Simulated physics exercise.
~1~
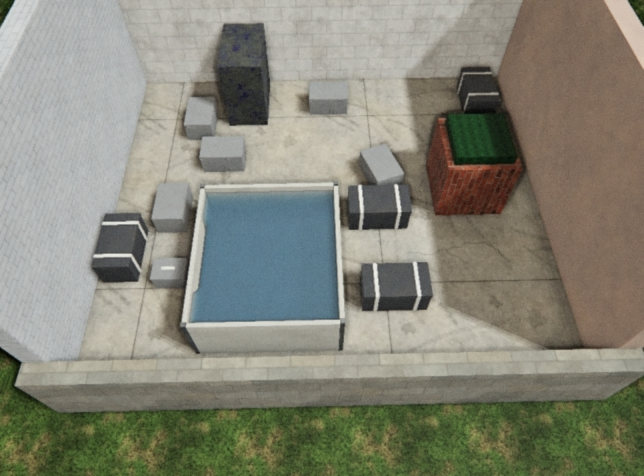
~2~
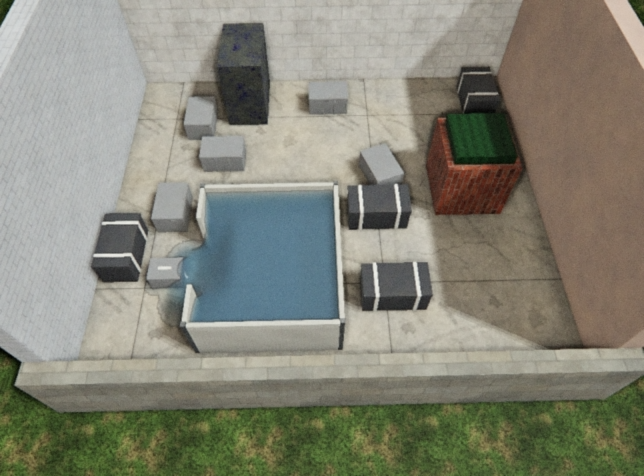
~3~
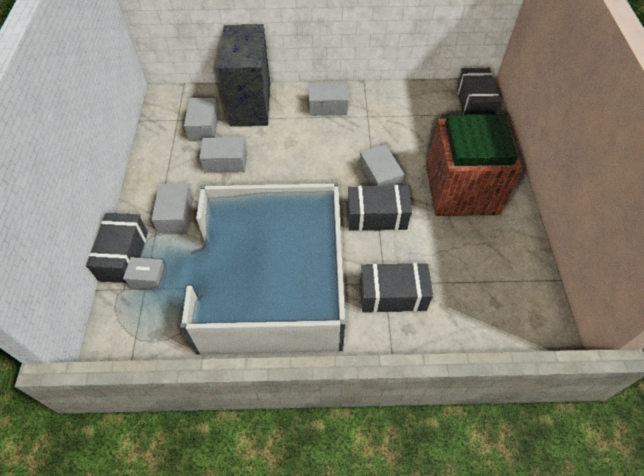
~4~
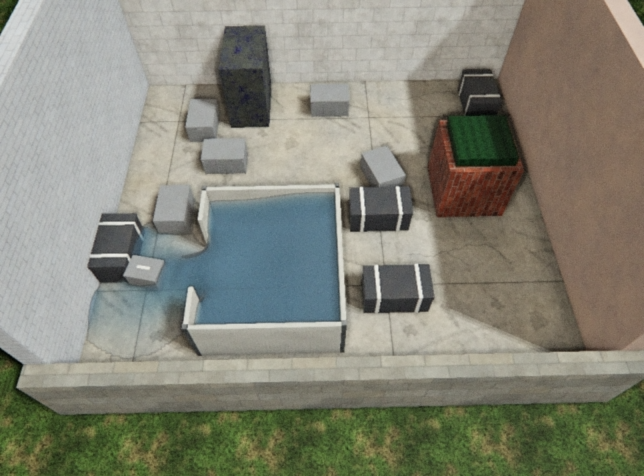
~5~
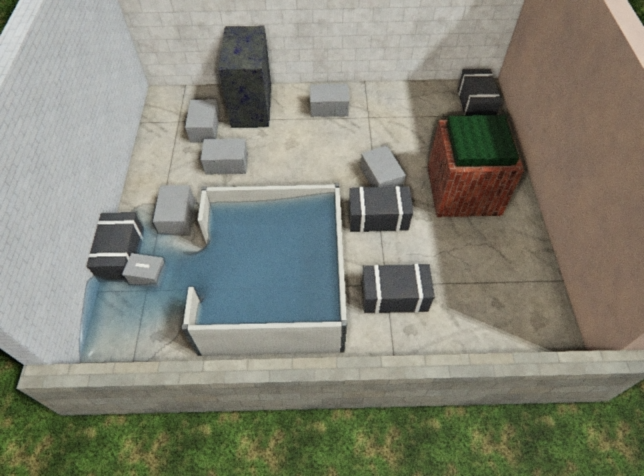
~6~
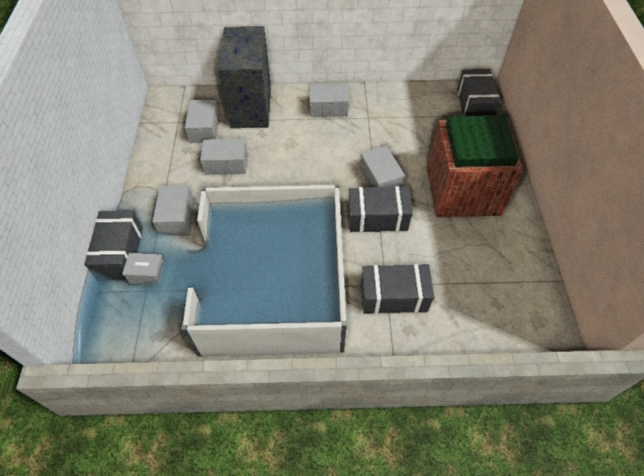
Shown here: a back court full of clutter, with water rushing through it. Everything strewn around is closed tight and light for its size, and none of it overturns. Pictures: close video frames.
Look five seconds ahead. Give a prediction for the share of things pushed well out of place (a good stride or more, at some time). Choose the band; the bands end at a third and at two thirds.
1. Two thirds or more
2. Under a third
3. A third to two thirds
A third to two thirds.
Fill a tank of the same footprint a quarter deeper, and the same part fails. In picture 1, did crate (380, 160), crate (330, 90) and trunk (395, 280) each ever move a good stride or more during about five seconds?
Object 1: Didn't cover it. Object 2: Didn't cover it. Object 3: Didn't cover it.
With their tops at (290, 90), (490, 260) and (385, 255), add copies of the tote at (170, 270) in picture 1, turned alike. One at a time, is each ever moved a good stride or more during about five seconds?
Each in turn: Stays in place, stays in place, stays in place.
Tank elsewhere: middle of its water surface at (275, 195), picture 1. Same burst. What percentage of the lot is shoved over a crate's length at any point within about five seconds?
Close to 30 in a hundred.
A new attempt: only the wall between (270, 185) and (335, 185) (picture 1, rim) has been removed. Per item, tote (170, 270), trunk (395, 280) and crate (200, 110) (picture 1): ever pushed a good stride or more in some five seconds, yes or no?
In turn: Stayed short, stayed short, cleared that distance.
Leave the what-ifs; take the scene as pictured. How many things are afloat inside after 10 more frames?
The total is 2.
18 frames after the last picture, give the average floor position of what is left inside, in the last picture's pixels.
The average sits close to (301, 165).
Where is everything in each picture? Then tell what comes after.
A tote at (168, 269), on the bottom; a trunk at (116, 239) rests on the ground; 0 of 10 have shifted, in the first frame.
A tote at (165, 268) rests on the ground, close to its start; a trunk at (116, 239) rests on the ground; 0 of 10 have shifted, in the second frame.
A tote at (143, 269), on the bottom, close to its start; a trunk at (113, 239), on the bottom, close to its start; 1 of 10 have shifted, in the third frame.
A tote at (144, 268) floats, close to its start; a trunk at (113, 239) rests on the ground, close to its start; 2 of 10 have shifted, in the fourth frame.
A tote at (143, 266), afloat, close to its start; a trunk at (112, 238) rests on the ground, close to its start; 2 of 10 have shifted, in the fifth frame.
A tote at (142, 264) floats, close to its start; a trunk at (110, 236), afloat, close to its start; 2 of 10 have shifted, in the sixth frame.
A moment on, 0 of 10 are well off their spots; 2 afloat.
Next, 1 of 10 are well off their spots; 2 afloat.
Later, 4 of 10 are well off their spots; 2 afloat.
In the end, 4 of 10 are well off their spots, and 5 have been at some point; 2 afloat.
